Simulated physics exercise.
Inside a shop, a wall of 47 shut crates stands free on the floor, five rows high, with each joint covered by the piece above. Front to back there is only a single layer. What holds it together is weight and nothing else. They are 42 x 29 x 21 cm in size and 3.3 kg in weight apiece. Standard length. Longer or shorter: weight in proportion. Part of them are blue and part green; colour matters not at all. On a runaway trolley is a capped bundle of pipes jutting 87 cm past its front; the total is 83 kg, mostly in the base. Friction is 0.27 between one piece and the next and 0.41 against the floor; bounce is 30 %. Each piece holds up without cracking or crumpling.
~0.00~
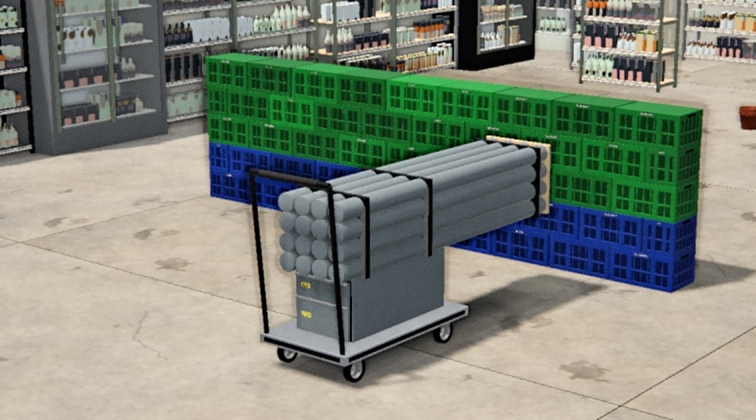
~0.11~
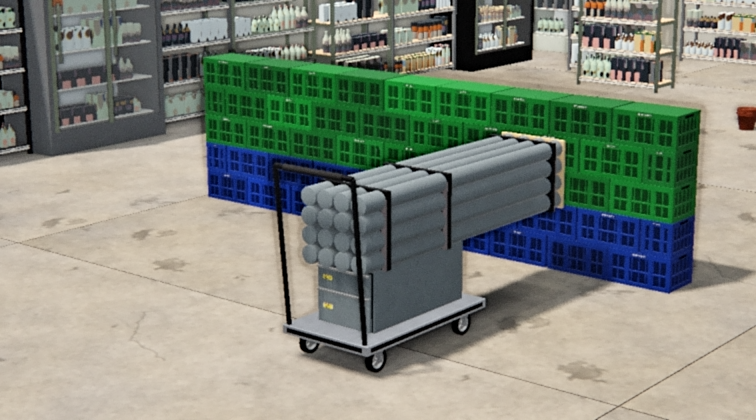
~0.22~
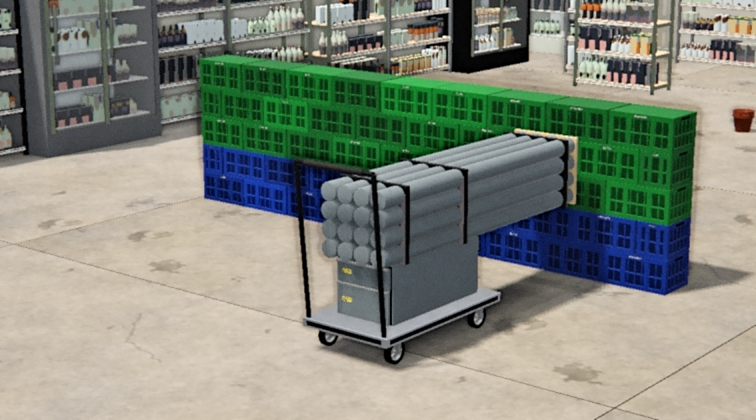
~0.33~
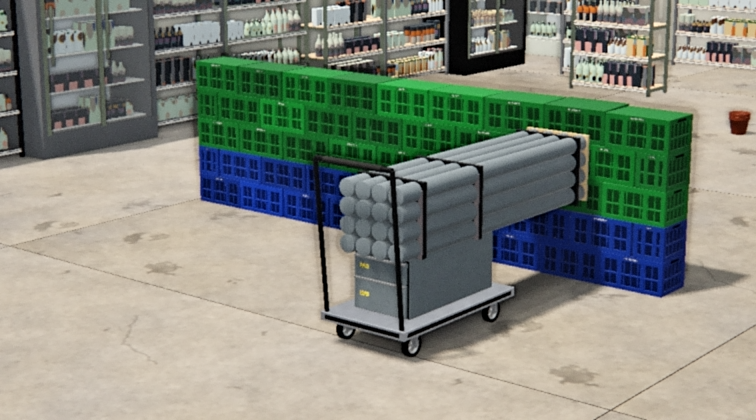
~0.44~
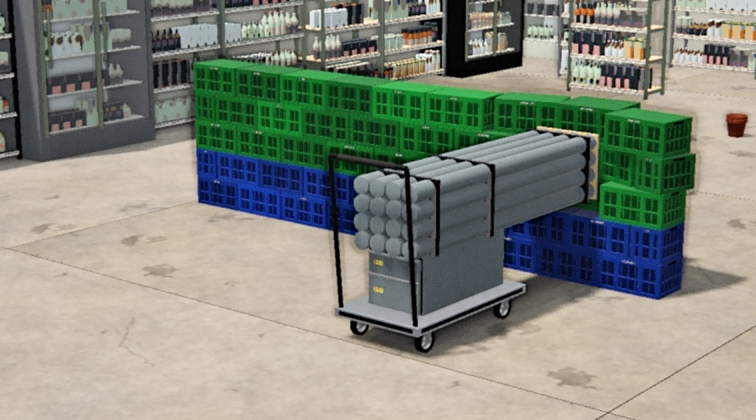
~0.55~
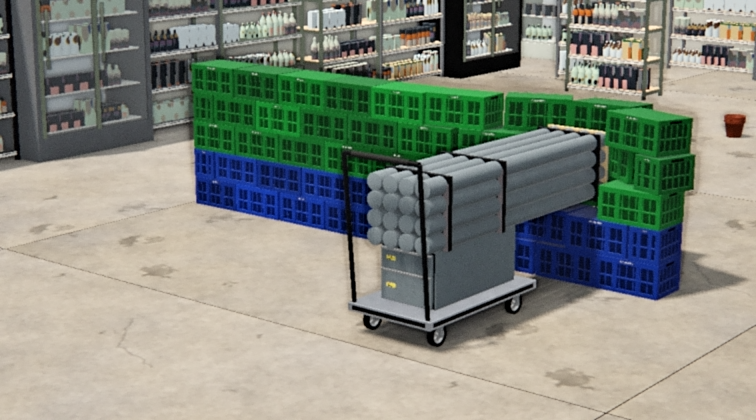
Inside a shop with bottle-lined shelves behind, a slightly raised view looks across a pale concrete floor as the camera pans a little. A freestanding wall of crates, green above blue, stands behind a flat trolley carrying a strapped bundle of grey cylinders on a grey block. The trolley rolls rightward toward the wall, and the bundle's far end pushes into the green crates near the right, shoving several backward and askew.
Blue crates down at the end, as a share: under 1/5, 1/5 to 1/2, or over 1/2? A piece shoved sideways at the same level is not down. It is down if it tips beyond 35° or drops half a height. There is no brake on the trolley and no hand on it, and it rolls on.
Under 1/5.
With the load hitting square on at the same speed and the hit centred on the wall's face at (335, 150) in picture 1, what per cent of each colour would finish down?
Then blue would be 10 per cent down and green 40 per cent.
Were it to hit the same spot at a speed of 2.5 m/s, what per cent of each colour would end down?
The blue would finish 10 in a hundred down, the green 40 in a hundred.
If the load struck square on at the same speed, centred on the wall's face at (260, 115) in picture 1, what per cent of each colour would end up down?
Down at the end: Blue 10 percent, green 30 percent.
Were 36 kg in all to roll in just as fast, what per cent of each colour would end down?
Share down - blue: 10; green: 30 (per cent).
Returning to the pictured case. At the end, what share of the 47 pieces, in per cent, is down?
I'd put it at roughly 20 per cent of them.
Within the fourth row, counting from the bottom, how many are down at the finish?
I count 3 down there.
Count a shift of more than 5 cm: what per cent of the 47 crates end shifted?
30 in a hundred.
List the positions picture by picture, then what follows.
In the first picture (we follow the side turned to the camera; the camera pans a little), load (544, 168) 51 cm short of the wall; top blue crate (293, 171); top green crate (314, 86); no piece has moved.
In the second picture, load (559, 163) 33 cm short of the wall; top blue crate (291, 171).
In the third picture, load (572, 159) 15 cm short of the wall; top blue crate (287, 173).
In the fourth picture, load (584, 157) 22 mm into the wall's line; top blue crate (283, 175); 4 stirred so far.
In the fifth picture, load (593, 156) 16 cm into the wall's line; top blue crate (281, 177); 7 stirred so far.
In the sixth picture, load (604, 153) 29 cm into the wall's line; top blue crate (279, 178); top green crate (300, 93); 11 stirred so far.
Around 0.76 s, load 51 cm past the wall's line, still rolling; none of the 19 blue crates down (3 of 47 in all colours); top blue crate unmoved.
Around 1.12 s, load 88 cm past the wall's line, still rolling; none of the 19 blue crates down (8 of 47 in all colours); top blue crate unmoved.
Around 1.56 s, load 1.16 m past the wall's line, still rolling; none of the 19 blue crates down (9 of 47 in all colours); top blue crate unmoved.
Finally (2.8 s), load 1.25 m past the wall's line, stopped; none of the 19 blue crates down (9 of 47 in all colours); top blue crate unmoved; top green crate unmoved. That is 0 per cent. Seen by the last camera, middles, top blue crate near (293, 174), top green crate near (314, 90).
